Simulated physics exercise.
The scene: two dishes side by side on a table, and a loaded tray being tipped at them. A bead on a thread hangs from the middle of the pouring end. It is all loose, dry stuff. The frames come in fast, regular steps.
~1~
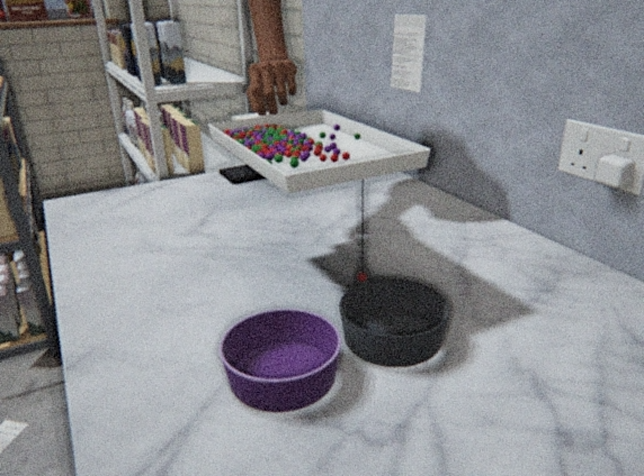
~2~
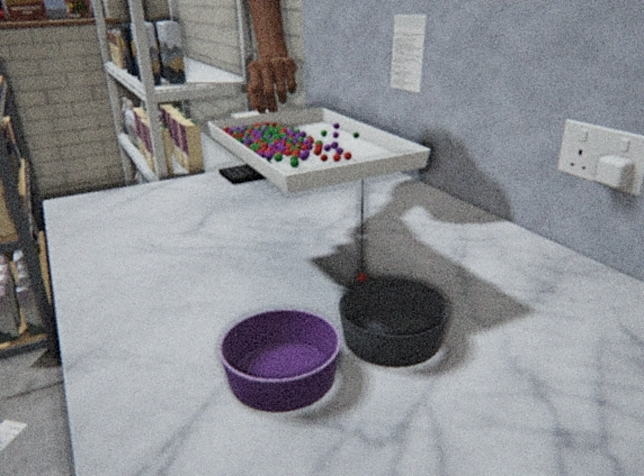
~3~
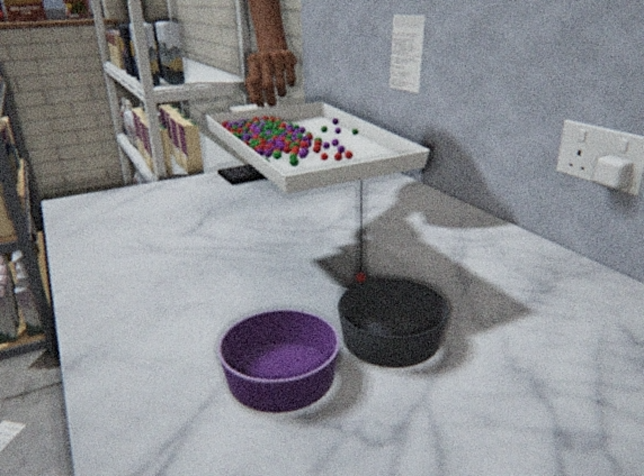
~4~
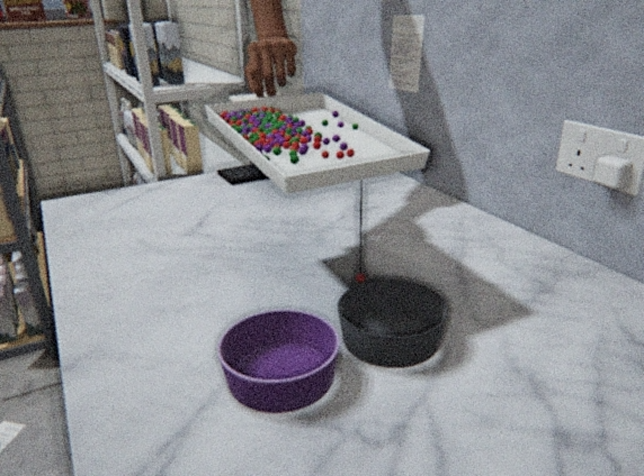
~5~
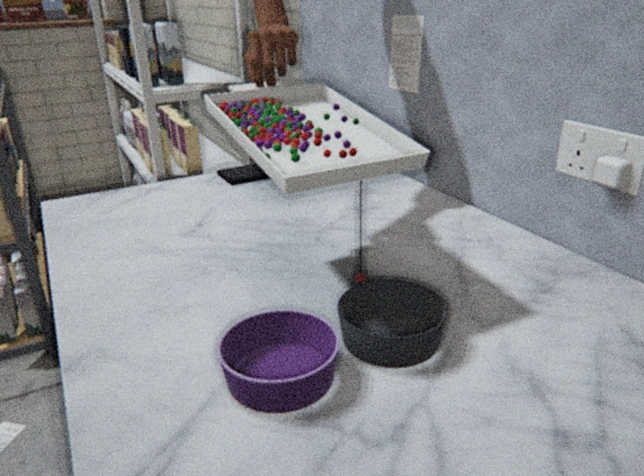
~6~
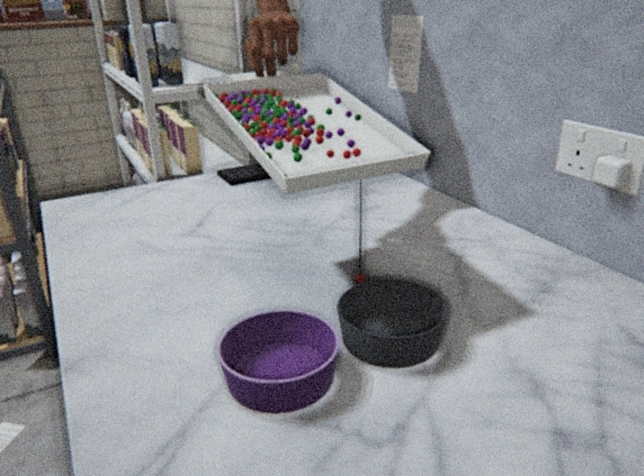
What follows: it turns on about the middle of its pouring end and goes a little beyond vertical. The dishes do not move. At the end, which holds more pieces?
The right one ends fuller.
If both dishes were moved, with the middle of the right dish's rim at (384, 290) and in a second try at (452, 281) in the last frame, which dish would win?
First the right-hand dish, then the left one.
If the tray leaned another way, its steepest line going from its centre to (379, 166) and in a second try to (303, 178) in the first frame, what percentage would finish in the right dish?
About 30 and 0 per cent.
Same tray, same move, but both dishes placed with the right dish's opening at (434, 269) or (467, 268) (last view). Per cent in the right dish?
First some 10, then 0 per cent.
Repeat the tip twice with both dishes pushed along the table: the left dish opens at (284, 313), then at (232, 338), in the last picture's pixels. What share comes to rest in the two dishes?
First some 30, then 40 per cent.
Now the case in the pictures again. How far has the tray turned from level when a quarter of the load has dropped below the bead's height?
At about 95°.
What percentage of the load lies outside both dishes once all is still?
Roughly 30 in a hundred.
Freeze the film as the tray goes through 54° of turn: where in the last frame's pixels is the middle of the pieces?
Near (345, 158).
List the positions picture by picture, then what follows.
The first picture shows corners of the pouring end at (288, 174) and (426, 149), level; middle of the load at (271, 141), round plastic beads; left dish at (307, 391); right dish at (426, 347); bead on its thread at (362, 277).
The second picture shows corners of the pouring end at (287, 174) and (426, 149), level; middle of the load at (271, 139).
The third picture shows corners of the pouring end at (287, 175) and (426, 150), tipped barely, level across its low end; middle of the load at (270, 135), a small part on the move.
The fourth picture shows corners of the pouring end at (287, 175) and (426, 150), tipped a little, level across its low end; middle of the load at (269, 128), a small part on the move.
The fifth picture shows corners of the pouring end at (287, 176) and (426, 151), tipped a little, level across its low end; middle of the load at (269, 121), a small part on the move.
The sixth picture shows corners of the pouring end at (287, 176) and (426, 151), tipped a little, level across its low end; middle of the load at (270, 115), most on the move; left dish at (305, 392); right dish at (424, 348).
Soon, tray tipped steeply; nearly all on the tray; a stray few in the left dish; a stray few in the right dish; a stray few in the air.
A while on, tray tipped right over; about two thirds on the tray; a stray few in the left dish; a stray few in the right dish; a stray few outside both; about a quarter in the air.
Towards the end, tray tipped past a quarter turn; a small part in the left dish; about two thirds in the right dish; about a quarter outside both.
Finally, tray tipped past a quarter turn; a small part in the left dish; about two thirds in the right dish; about a quarter outside both.
